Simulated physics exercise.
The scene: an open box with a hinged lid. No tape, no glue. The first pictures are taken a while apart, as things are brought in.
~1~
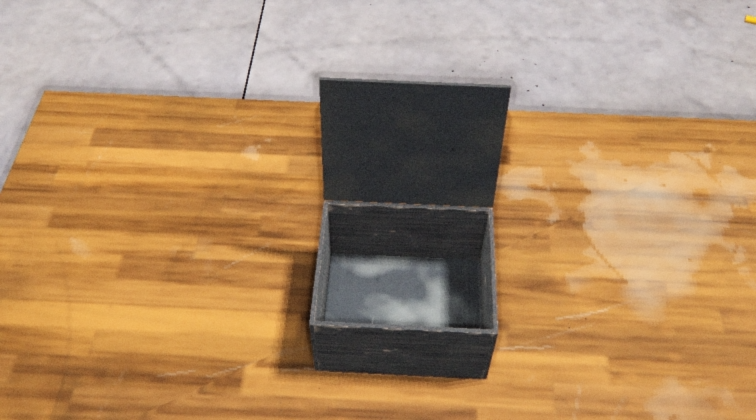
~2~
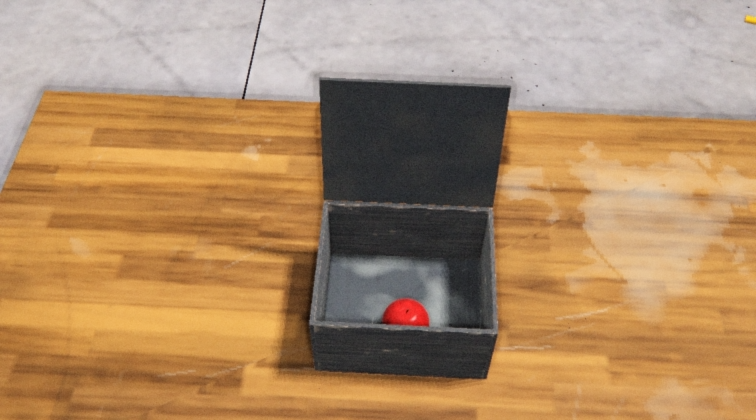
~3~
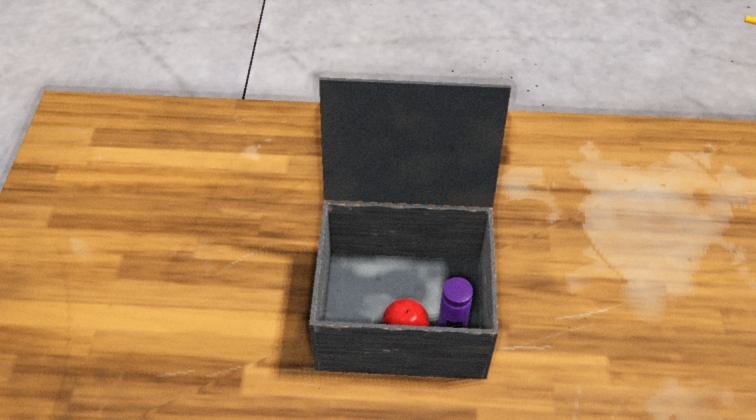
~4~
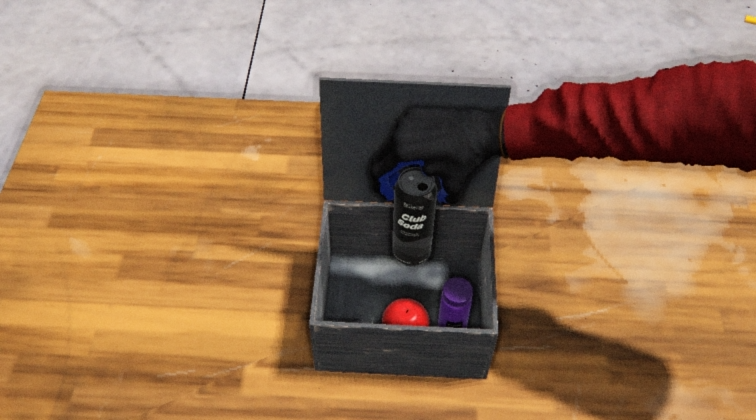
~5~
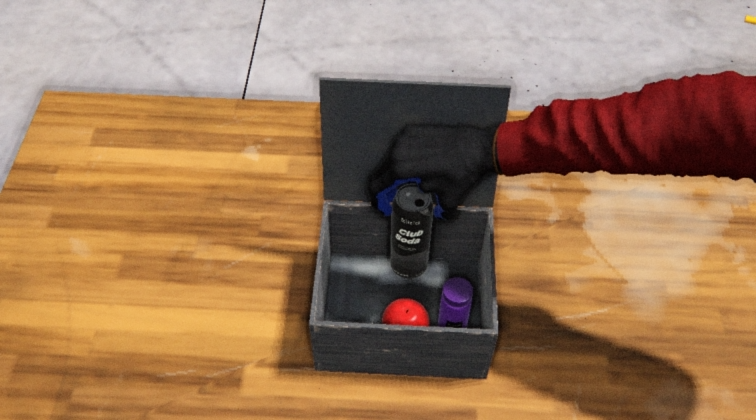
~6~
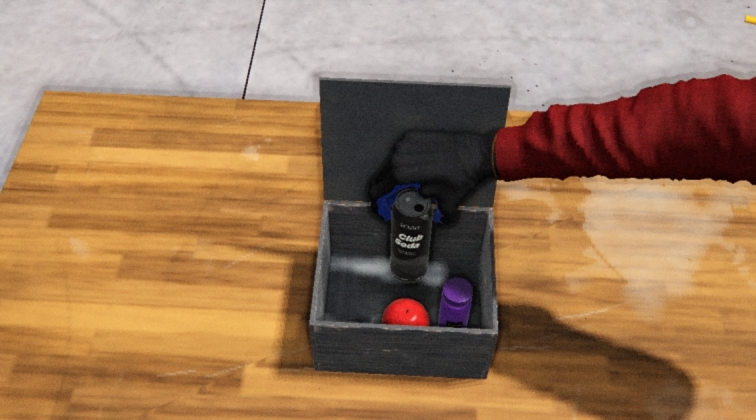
Into an open black box on a wooden table came a red ball, then a purple cylinder, and after that a black-gloved hand held a black soda can inside, lowering it slightly.
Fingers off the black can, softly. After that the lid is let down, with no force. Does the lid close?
In the end the lid will not close.
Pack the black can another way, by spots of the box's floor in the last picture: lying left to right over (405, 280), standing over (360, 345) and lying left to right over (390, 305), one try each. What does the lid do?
In the first case it sits on the rim; in the second case it stays ajar; in the third case it closes.
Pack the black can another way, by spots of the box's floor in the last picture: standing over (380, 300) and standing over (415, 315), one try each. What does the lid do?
In the first case it is held up; in the second case it closes.
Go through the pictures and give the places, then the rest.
In the first picture, the last thing is not in view yet.
In the second picture, the last thing is not in view yet.
In the third picture, the last thing is not in view yet.
In the fourth picture, still above its spot; black can (414, 220).
In the fifth picture, still above its spot; black can (411, 234).
In the sixth picture, put in, still held; black can (411, 239).
Then, 1.10 s on from there, lid starting down; black can shifted about its own width near (409, 268).
Then, 1.60 s on from there, lid 57° above the rim; black can shifted about its own width near (409, 268).
In the end, lid 34° above the rim; moved from the start, black can; the other 2 unmoved. At the end, from the last picture's camera, black can near (409, 267).
